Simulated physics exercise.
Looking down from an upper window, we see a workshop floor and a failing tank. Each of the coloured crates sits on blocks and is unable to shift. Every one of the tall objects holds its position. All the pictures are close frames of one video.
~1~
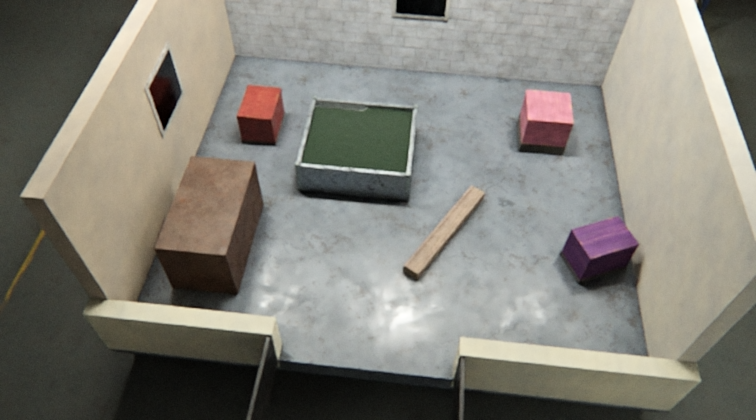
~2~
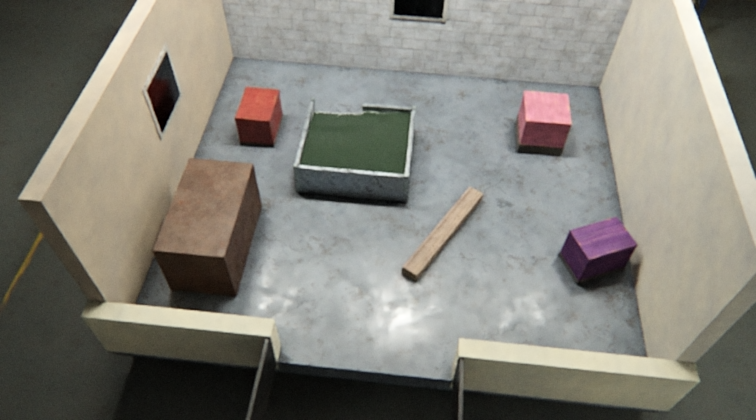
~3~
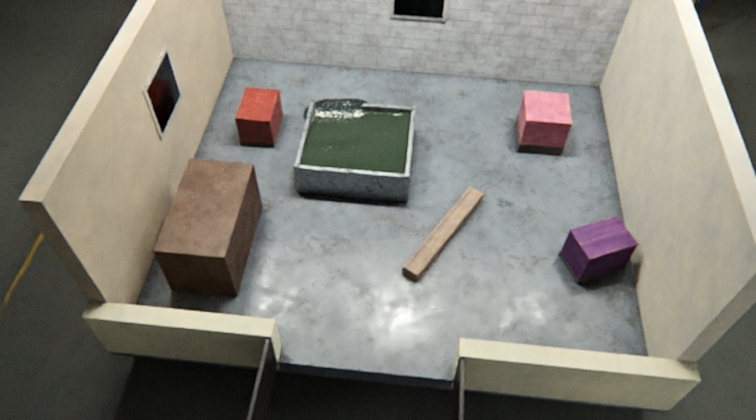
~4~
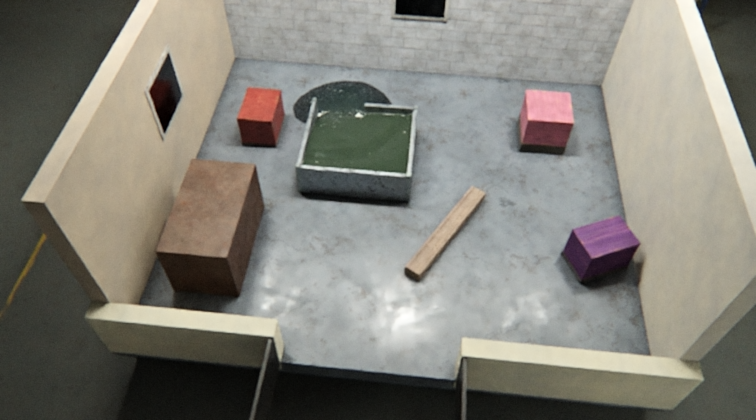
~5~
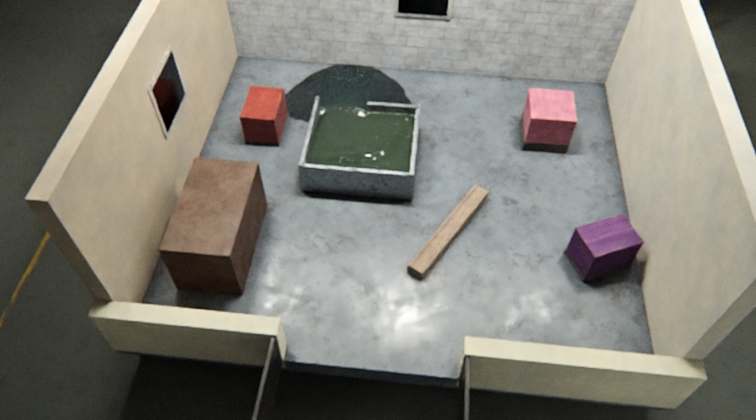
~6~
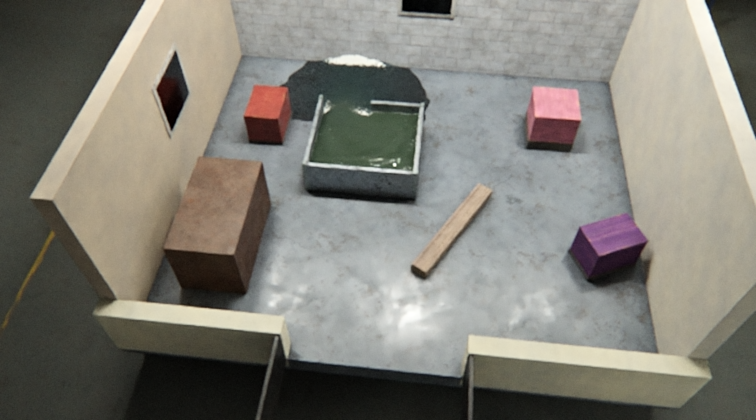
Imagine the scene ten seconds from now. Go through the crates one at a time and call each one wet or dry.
The red crate is wet. The purple crate is dry. The pink crate is dry.
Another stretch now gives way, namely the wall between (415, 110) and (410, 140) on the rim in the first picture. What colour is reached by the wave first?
That would be the crate marked pink.
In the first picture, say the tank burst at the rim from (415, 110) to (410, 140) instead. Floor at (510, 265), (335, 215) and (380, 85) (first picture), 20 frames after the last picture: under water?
Taking them in turn, I get left untouched, then left untouched, then left untouched.
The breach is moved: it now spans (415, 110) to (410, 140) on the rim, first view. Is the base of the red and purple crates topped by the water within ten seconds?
As it turns out, the red crate is left untouched, and the purple crate gets overtopped.
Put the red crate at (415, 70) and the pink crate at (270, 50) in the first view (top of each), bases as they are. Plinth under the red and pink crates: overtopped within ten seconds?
Ten seconds on, the red crate has been flooded, but the pink crate has been flooded.
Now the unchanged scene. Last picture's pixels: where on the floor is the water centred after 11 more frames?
About (352, 118).
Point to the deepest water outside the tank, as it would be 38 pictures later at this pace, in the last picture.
It should be roughly at (142, 314).
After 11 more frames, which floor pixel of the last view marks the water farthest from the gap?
About (541, 81).
A moment on, water covers 10 % of the floor; the red crate water round its plinth, the purple crate not reached, the pink crate not reached.
Next, water covers 20 % of the floor; the red crate water round its plinth, the purple crate not reached, the pink crate not reached.
Then, water covers 35 % of the floor; the red crate water round its plinth, the purple crate not reached, the pink crate water round its plinth.
Later, water covers 55 % of the floor; the red crate water round its plinth, the purple crate water round its plinth, the pink crate water round its plinth.
In the end, water covers 80 % of the floor; the red crate was topped, the purple crate stayed above the water, the pink crate stayed above the water.
